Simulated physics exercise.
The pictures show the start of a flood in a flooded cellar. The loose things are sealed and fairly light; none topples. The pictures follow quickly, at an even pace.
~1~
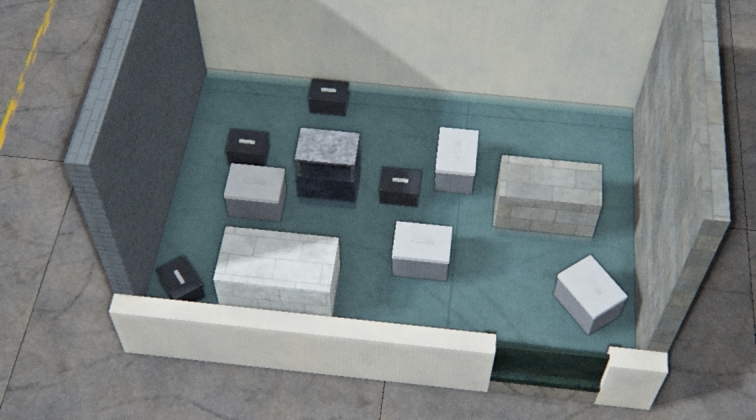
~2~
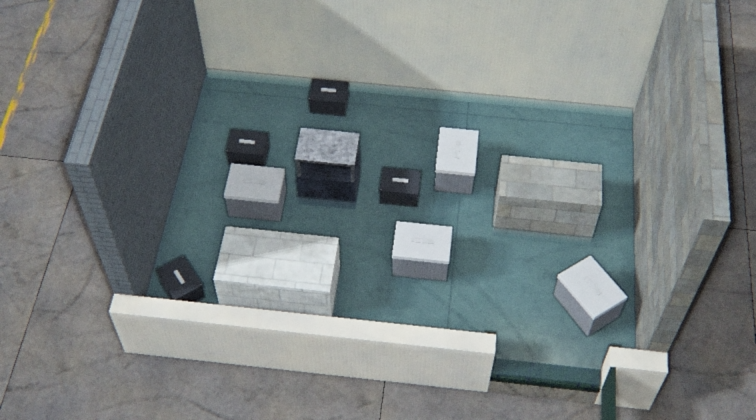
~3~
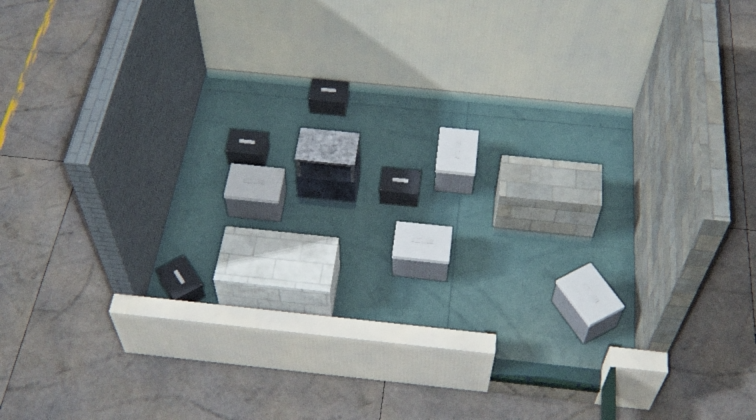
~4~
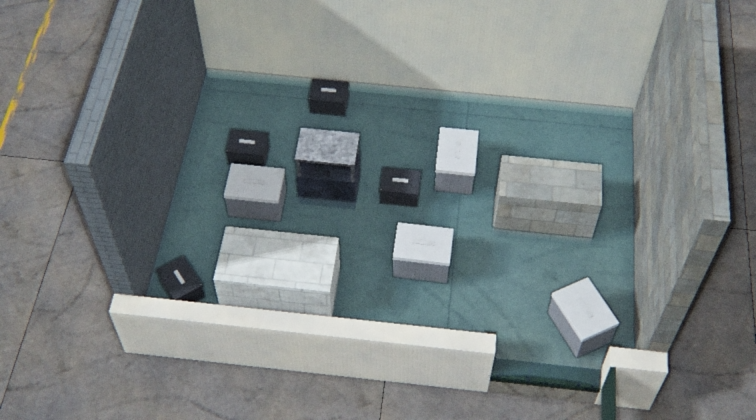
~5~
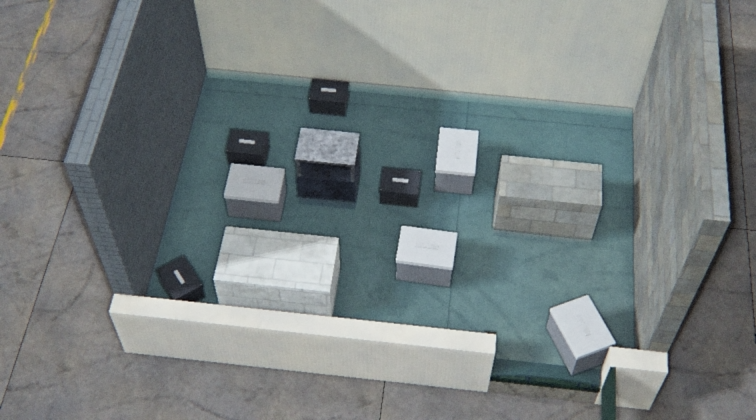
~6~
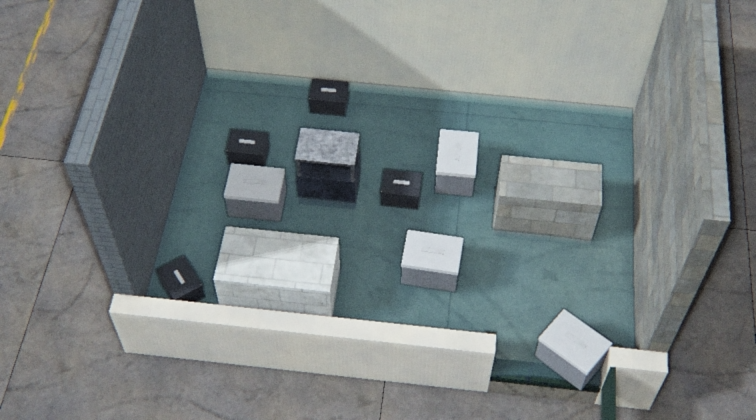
A teal-floored cellar, flooded with shallow water and seen from a fixed high viewpoint, sits between a pale back wall, grey side walls and a low cream front wall with a gap at right. Pale, grey and black chests stand among larger stone-like blocks. The white chest at lower right drifts down toward the gap, turning, as another near the centre later shifts slightly rightward and downward.
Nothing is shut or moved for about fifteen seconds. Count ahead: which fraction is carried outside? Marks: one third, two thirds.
That comes to between one and two thirds.
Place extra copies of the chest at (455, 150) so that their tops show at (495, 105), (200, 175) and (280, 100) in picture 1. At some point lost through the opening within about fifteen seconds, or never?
In that order: Inside, still in, inside.
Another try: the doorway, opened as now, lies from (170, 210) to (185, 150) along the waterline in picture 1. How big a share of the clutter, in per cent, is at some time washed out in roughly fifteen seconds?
Some 50 per cent.
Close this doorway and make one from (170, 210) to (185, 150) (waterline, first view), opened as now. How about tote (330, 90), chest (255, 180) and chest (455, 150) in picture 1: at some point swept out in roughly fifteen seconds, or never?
In that order: Gone, washed out, kept in.
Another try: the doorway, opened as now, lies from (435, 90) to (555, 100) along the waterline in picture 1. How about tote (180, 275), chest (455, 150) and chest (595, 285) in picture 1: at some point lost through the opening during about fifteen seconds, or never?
One after the other: Kept in, gone, kept in.
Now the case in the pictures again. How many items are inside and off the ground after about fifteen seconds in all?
I count 4.
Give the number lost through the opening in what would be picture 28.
The number is 4.
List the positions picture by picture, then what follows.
The first frame shows a chest at (593, 285), afloat; a chest at (423, 241) floats; 0 of 8 have shifted.
The second frame shows a chest at (593, 286) floats; a chest at (423, 241) floats; 0 of 8 have shifted.
The third frame shows a chest at (590, 293), afloat, close to its start; a chest at (423, 241) floats; 1 of 8 have shifted.
The fourth frame shows a chest at (585, 308), afloat, close to its start; a chest at (424, 243), afloat; 1 of 8 have shifted.
The fifth frame shows a chest at (583, 326) floats, a stride from its start; a chest at (427, 246) floats, close to its start; 2 of 8 have shifted.
The sixth frame shows a chest at (576, 340) floats, a stride from its start; a chest at (433, 251), afloat, close to its start; 2 of 8 have shifted.
A moment on, 1 of 8 are out; 7 afloat.
Next, 2 of 8 are out; 6 afloat.
Later, 4 of 8 are out; 4 afloat.
In the end, 4 of 8 are out; 4 afloat.
